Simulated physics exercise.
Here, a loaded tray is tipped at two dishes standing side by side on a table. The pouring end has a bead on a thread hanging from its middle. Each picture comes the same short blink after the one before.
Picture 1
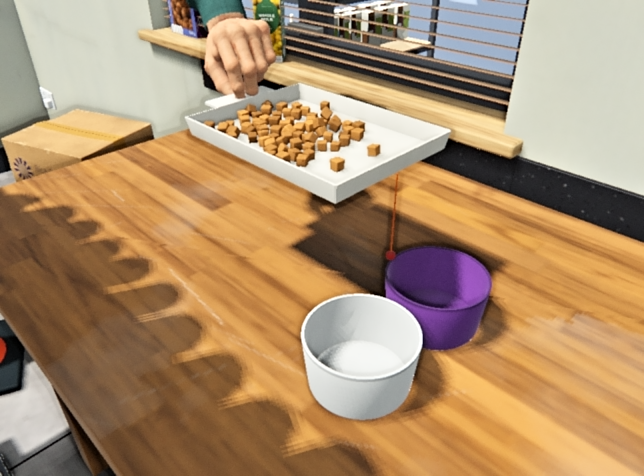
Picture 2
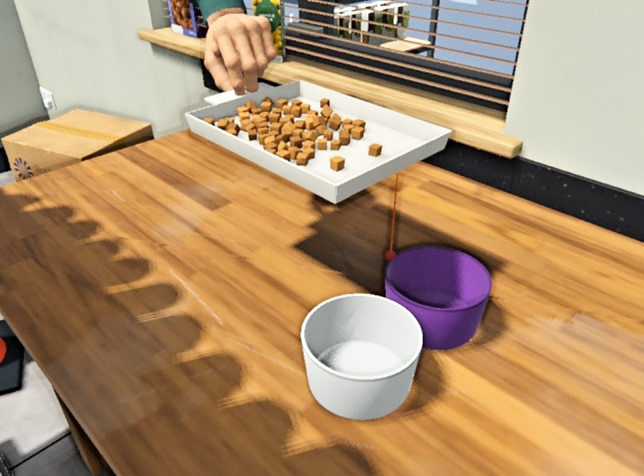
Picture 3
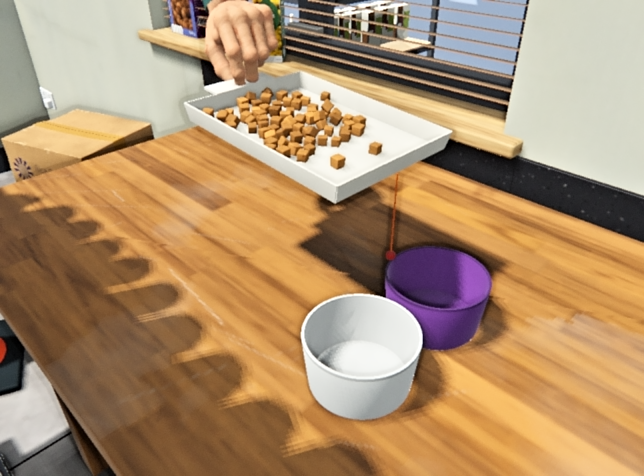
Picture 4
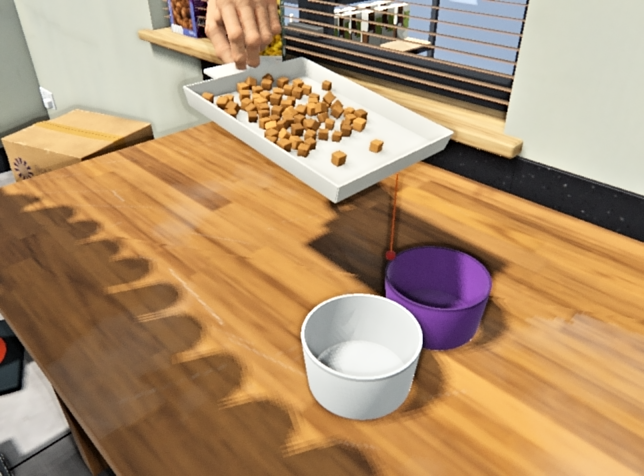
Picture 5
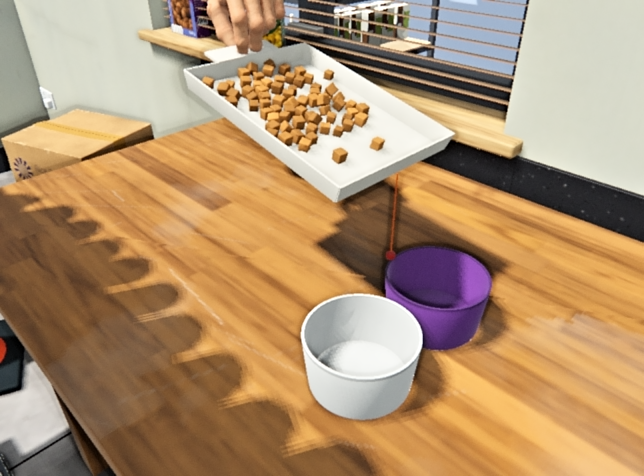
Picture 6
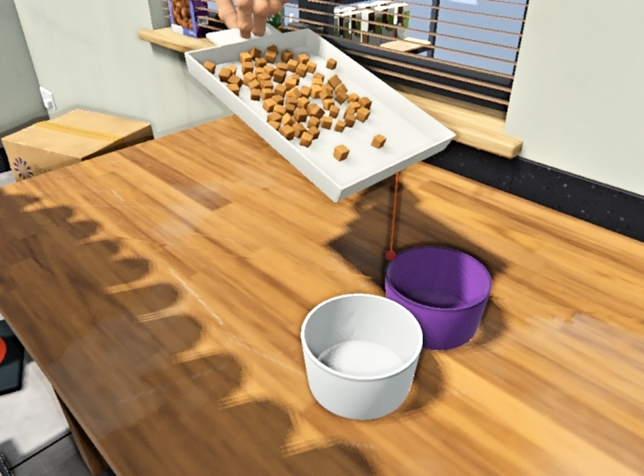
In the video, a hand holds a white tray of small brown cubes above a wooden table with a white dish and a purple dish, then raises the tray's far end, gradually tilting it while the cubes stay on it.
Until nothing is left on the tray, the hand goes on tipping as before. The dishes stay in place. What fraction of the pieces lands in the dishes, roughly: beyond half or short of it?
The dishes will keep most of it.
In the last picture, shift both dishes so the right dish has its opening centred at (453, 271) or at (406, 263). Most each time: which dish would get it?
Well, first the one further right, then the one further right.
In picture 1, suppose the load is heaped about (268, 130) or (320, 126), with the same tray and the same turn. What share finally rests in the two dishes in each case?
Shares in turn: 70 % and 60 %.
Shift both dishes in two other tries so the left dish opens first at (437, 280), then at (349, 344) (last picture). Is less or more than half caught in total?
The dishes end up with the greater share in the first try and the greater share in the second.
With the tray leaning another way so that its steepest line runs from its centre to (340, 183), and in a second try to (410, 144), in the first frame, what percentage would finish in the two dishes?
Well, 60 percent for one and then 10 percent for the other.
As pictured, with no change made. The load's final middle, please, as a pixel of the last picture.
The centre ends up roughly at (442, 331).
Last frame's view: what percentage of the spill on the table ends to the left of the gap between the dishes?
About 0 percent of the spill.
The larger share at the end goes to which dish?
More ends in the right dish.
Shortly afterwards, tray tipped steeply; all but a few on the tray; only a few in the air.
Next, tray tipped right over; the bulk on the tray; only a few in the left dish; a little in the right dish; a little outside both; only a few in the air.
Some moments later, tray tipped past a quarter turn; near a quarter in the left dish; near half in the right dish; near a third outside both.
In the end, tray tipped past a quarter turn; near a quarter in the left dish; near half in the right dish; near a third outside both.
